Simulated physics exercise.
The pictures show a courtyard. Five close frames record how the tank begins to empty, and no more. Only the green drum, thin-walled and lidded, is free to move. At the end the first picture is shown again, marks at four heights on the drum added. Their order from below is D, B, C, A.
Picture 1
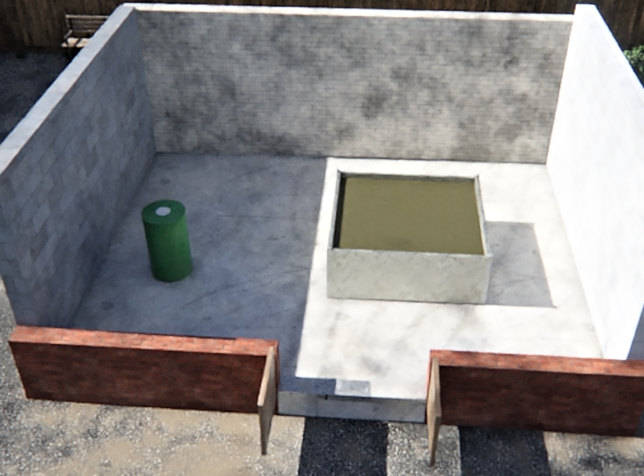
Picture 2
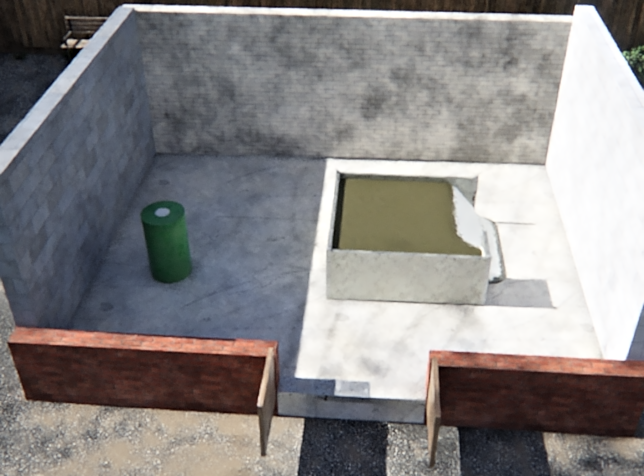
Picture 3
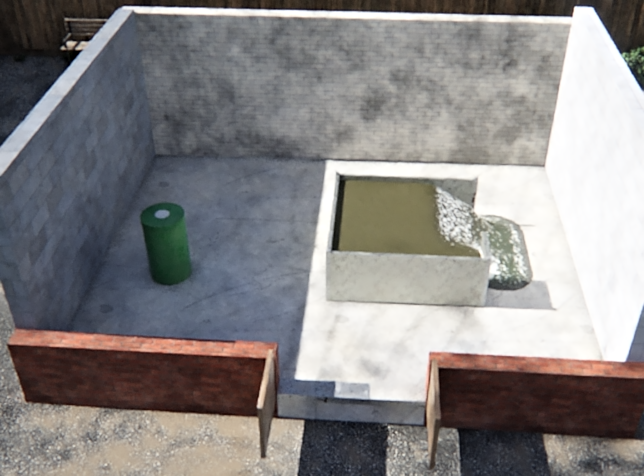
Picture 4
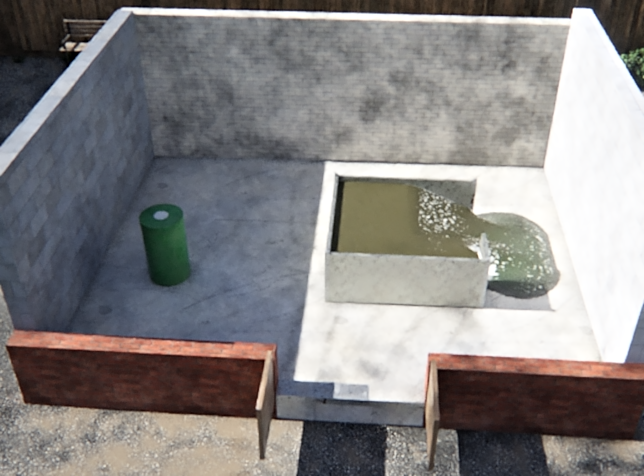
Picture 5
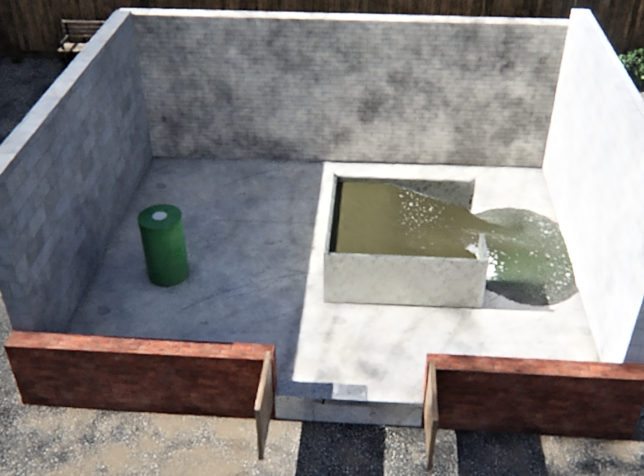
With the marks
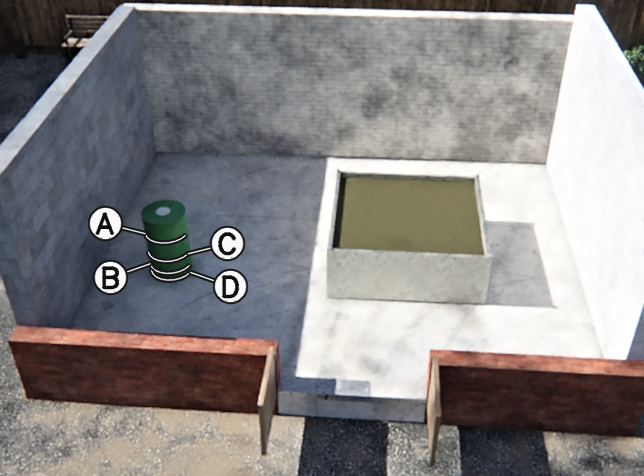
We see a walled courtyard with a green drum on the left and a tank of murky liquid on the right; the tank's right side opens and liquid pours out, spreading across the nearby ground while the drum stays still.
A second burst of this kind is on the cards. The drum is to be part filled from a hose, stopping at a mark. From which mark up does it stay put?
Use line B.
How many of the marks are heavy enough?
Three.
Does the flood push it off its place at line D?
Yes, it does.
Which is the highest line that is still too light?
Line D.
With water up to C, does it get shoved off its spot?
No.
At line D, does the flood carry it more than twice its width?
No, less.
On the marked copy, A at (161, 243); B at (166, 273); C at (164, 261); D at (167, 280); from the bottom up D, B, C, A.
For line A, it does not move.
For line B, it does not move.
For line C, it does not move.
For line D, it is pushed about its own width away.
